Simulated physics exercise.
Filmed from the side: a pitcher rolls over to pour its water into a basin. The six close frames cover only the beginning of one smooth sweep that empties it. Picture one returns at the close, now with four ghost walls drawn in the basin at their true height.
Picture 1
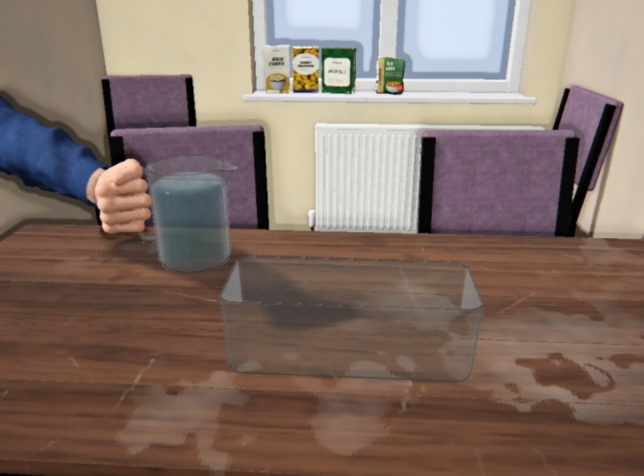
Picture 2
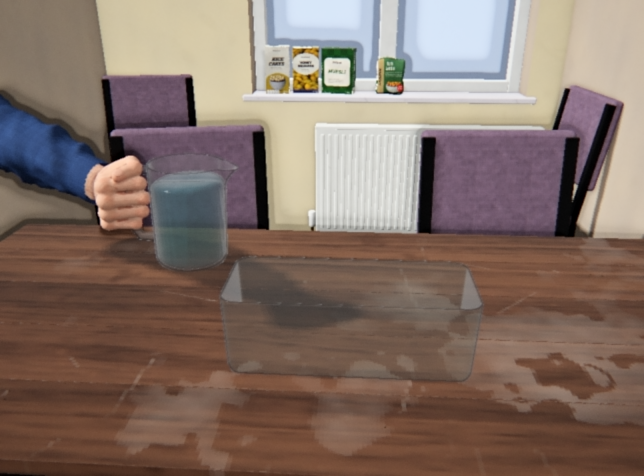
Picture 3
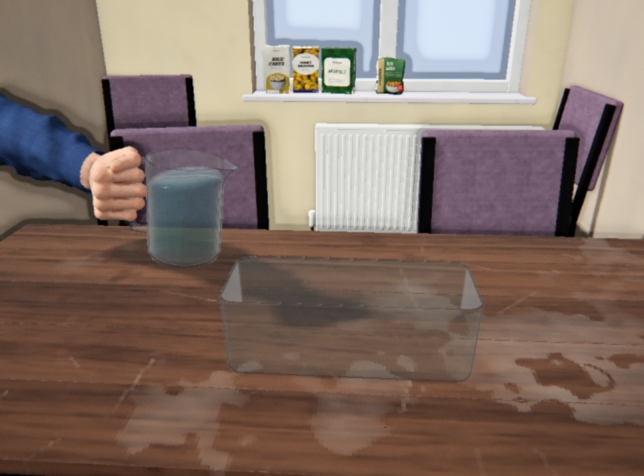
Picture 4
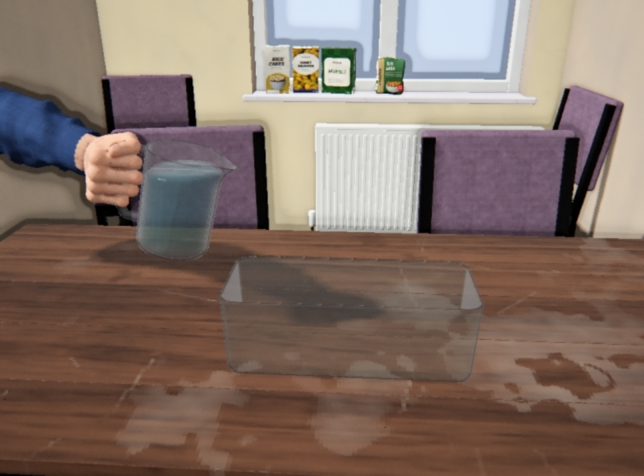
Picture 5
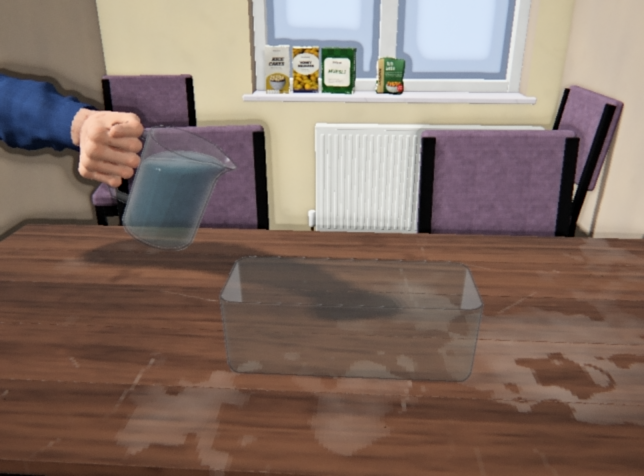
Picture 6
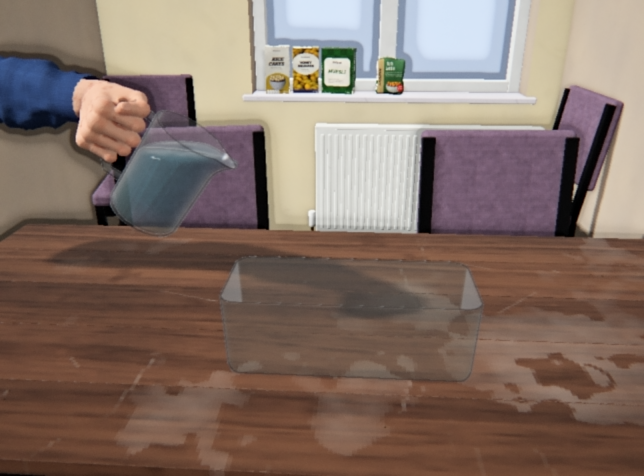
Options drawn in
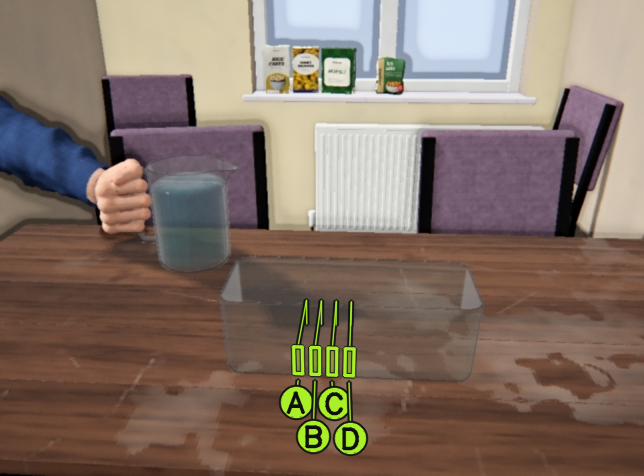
At first, a hand in a blue sleeve holds a clear pitcher of bluish water upright on a wooden table, to the left of an empty glass basin. The hand then lifts the pitcher slightly and tilts it steadily to the right, until water just reaches over its lip.
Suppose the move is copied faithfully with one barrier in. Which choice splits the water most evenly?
Slot C.
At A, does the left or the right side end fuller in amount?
The right side.
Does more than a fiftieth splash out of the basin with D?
Yes, it does.
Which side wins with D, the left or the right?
More ends on the left.
On the marked copy, A at (298, 380); B at (315, 381); C at (331, 381); D at (348, 382).
For slot A, about 8 % ends left of the wall and 89 % right of it; 3 % is lost outside.
For slot B, about 17 % ends left of the wall and 80 % right of it; 3 % is lost outside.
For slot C, about 49 % ends left of the wall and 48 % right of it; 3 % is lost outside.
For slot D, about 78 % ends left of the wall and 16 % right of it; 6 % is lost outside.
